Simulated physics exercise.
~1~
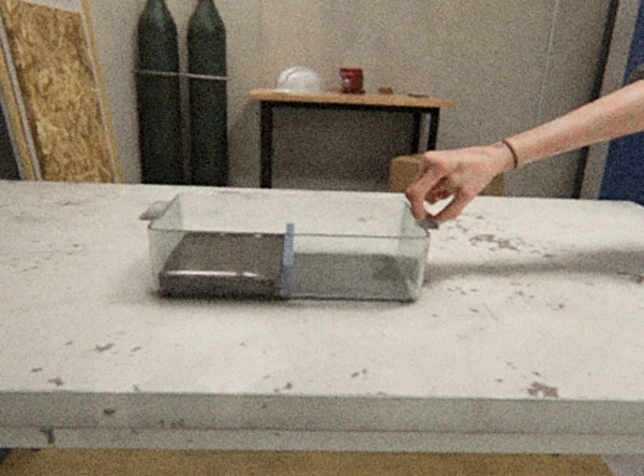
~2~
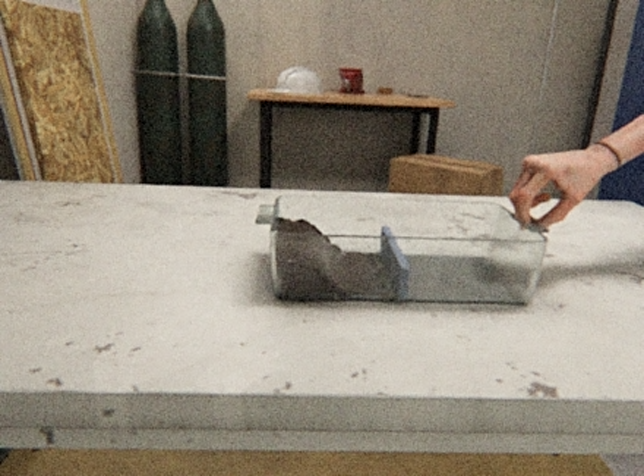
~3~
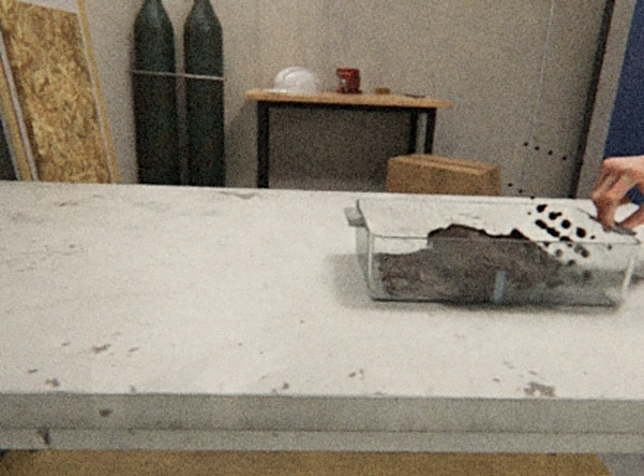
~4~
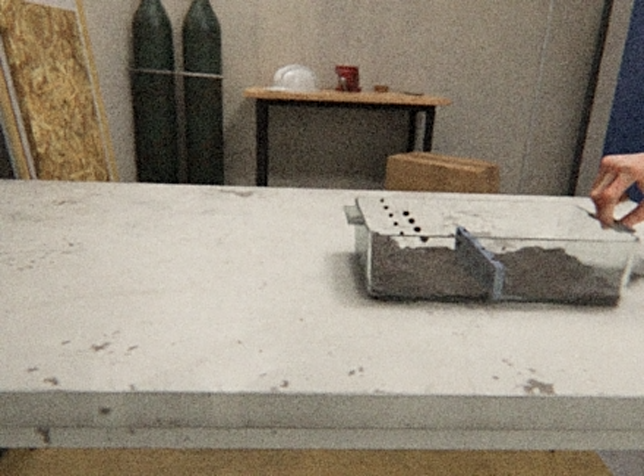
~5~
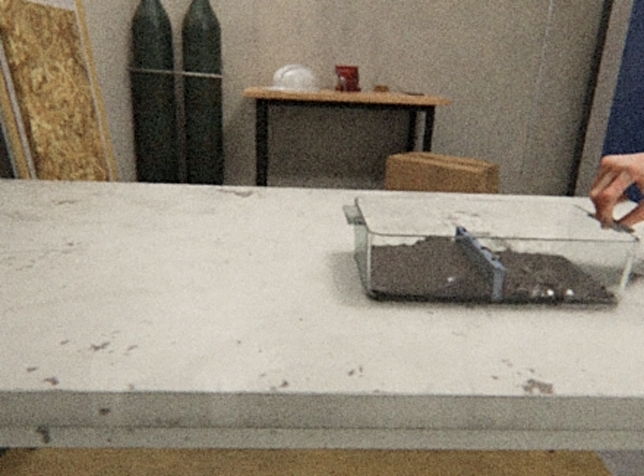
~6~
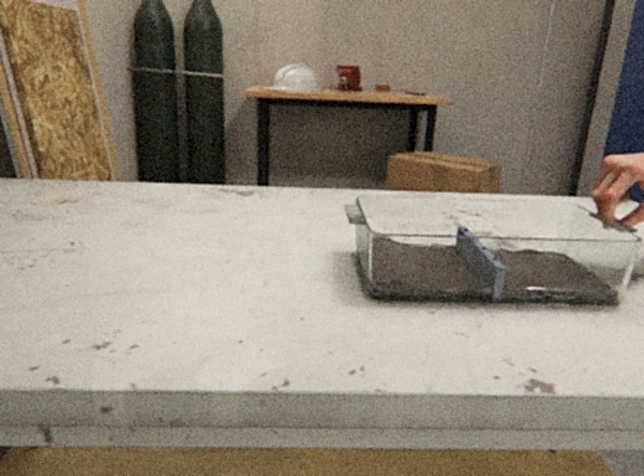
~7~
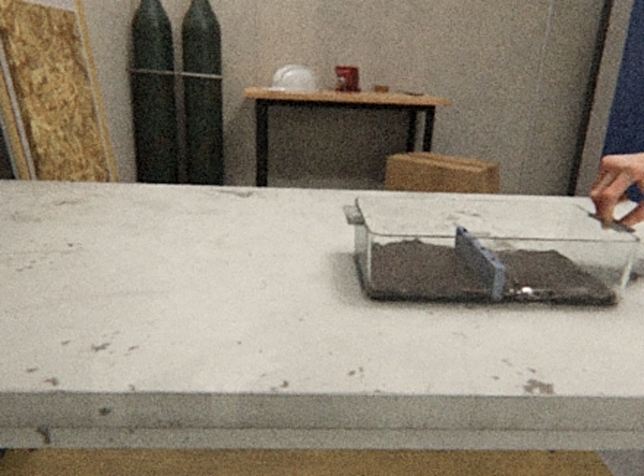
Dark coffee sloshes over a low divider as a hand pulls its clear box right, settling on both sides.
